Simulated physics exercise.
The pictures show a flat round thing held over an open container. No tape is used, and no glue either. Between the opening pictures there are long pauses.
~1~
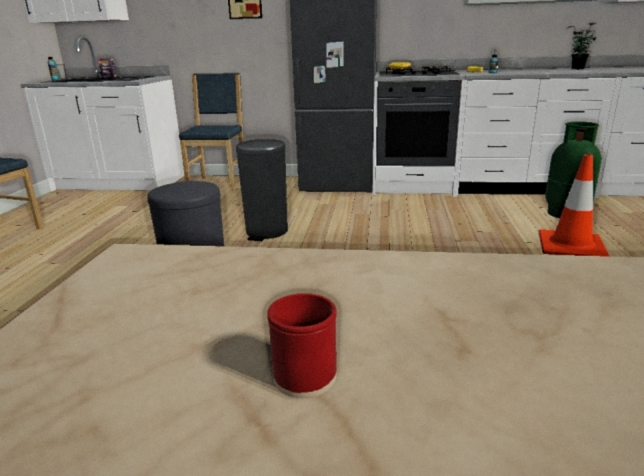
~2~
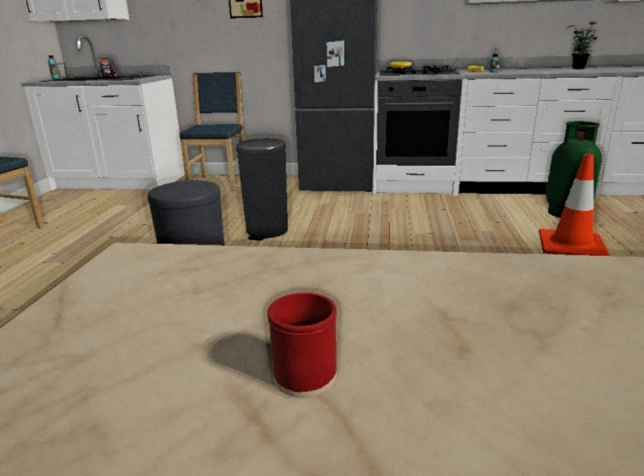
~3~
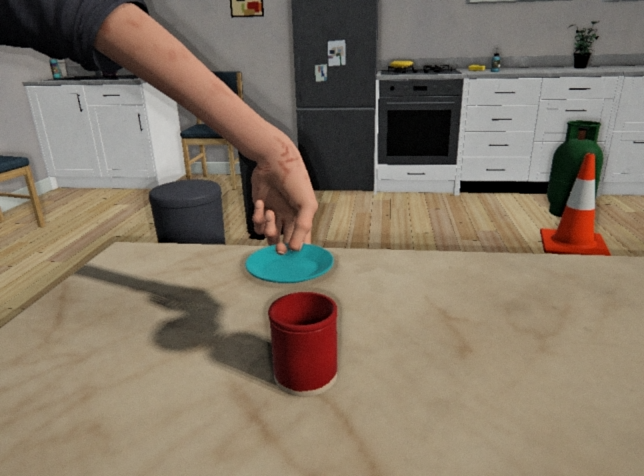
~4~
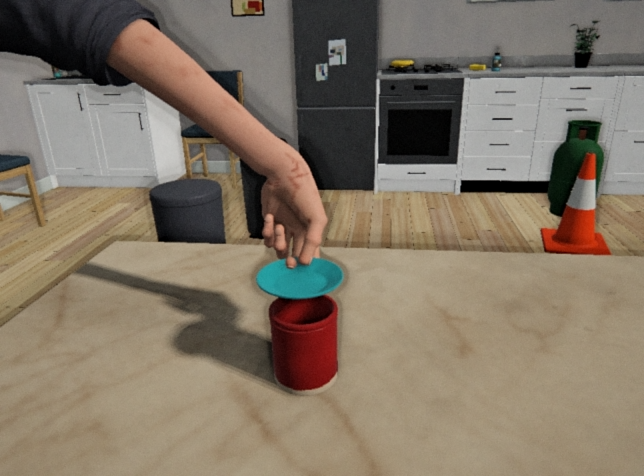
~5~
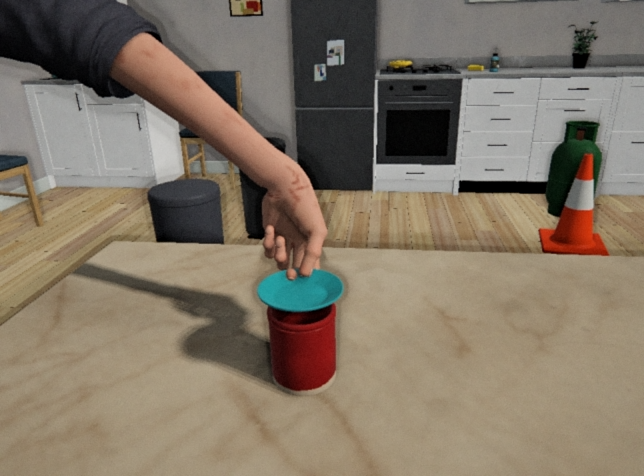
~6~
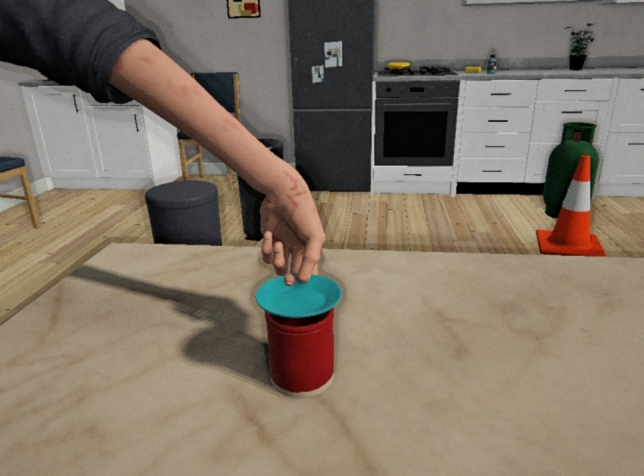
A hand lowering a turquoise plate onto an open red container standing on a marble-look tabletop in a kitchen.
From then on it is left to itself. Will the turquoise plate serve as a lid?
Yes.
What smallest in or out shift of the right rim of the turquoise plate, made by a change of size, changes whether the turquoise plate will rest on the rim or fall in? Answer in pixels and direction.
Left by around 12 pixels.
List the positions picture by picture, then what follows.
Jar (303, 344), in the first picture.
Jar (304, 343), in the second picture.
Still on the way; turquoise plate (290, 266); jar (304, 343), in the third picture.
Still on the way; turquoise plate (300, 280); jar (305, 342), in the fourth picture.
Still on the way; turquoise plate (301, 292); jar (303, 342), in the fifth picture.
In place, still held; turquoise plate (299, 298); jar (301, 344), in the sixth picture.
Then, 0.10 s on from there, turquoise plate sitting on the rim near (299, 304).
In the end, the turquoise plate rests on the rim, near (299, 304).
